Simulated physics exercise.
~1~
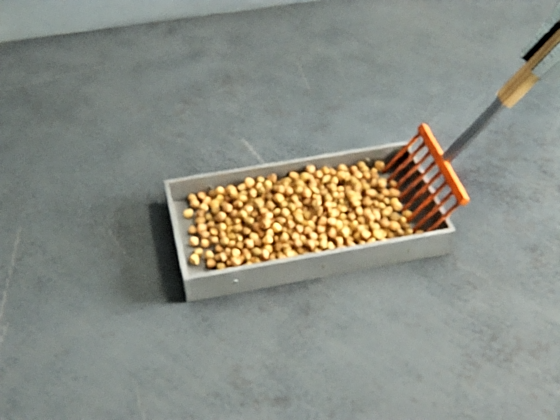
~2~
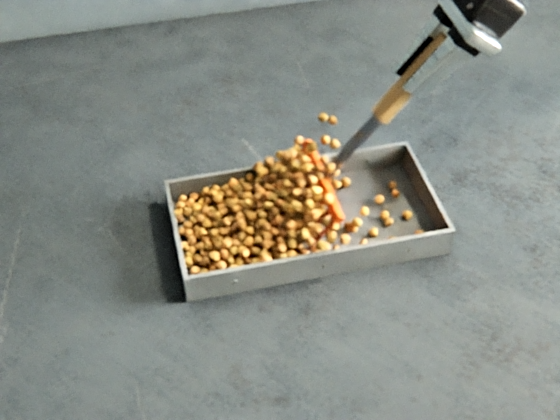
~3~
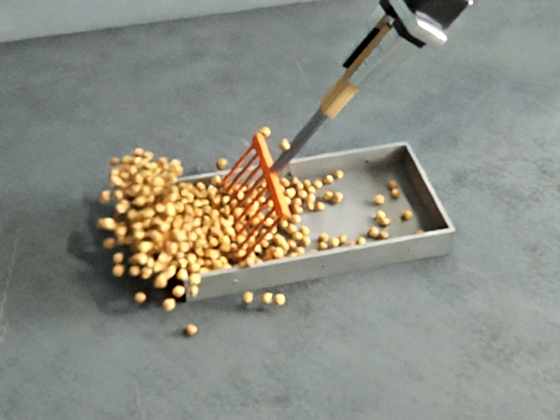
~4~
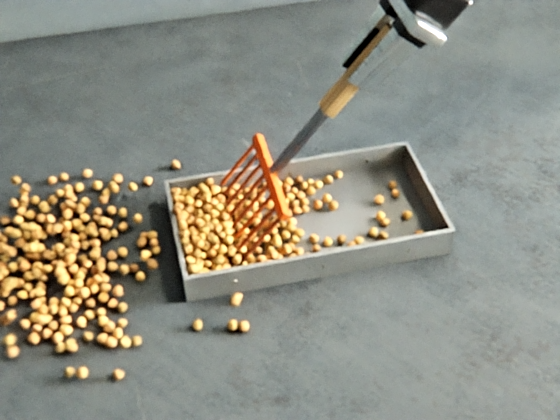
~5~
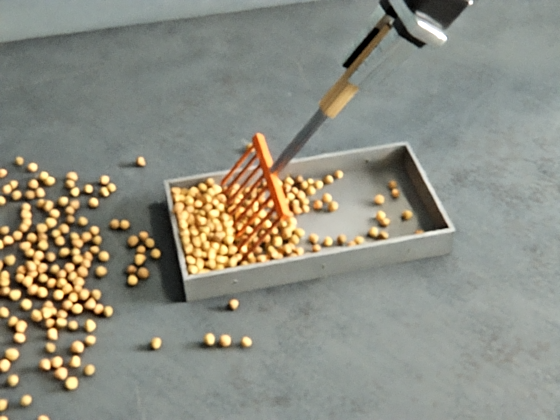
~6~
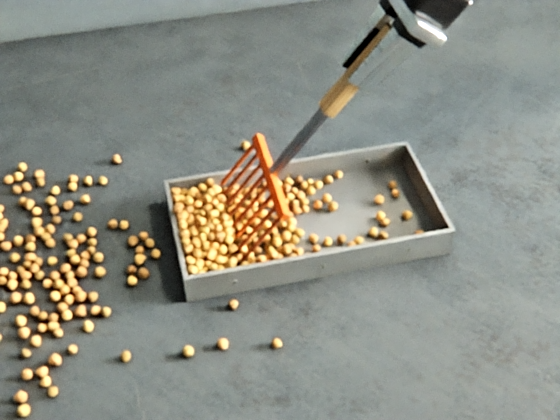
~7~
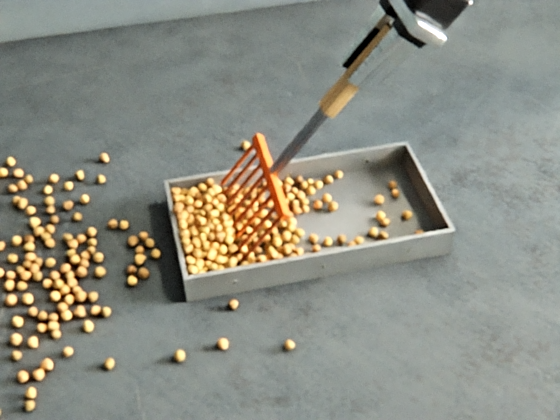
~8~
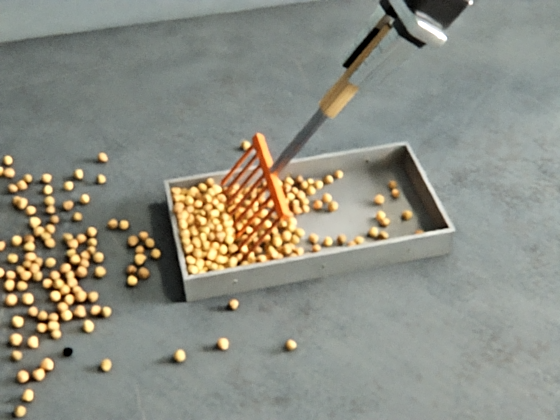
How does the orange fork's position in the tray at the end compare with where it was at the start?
At the start the fork is at the right end of the tray. By the end it is further left, standing among the chickpeas left in the tray's left half.
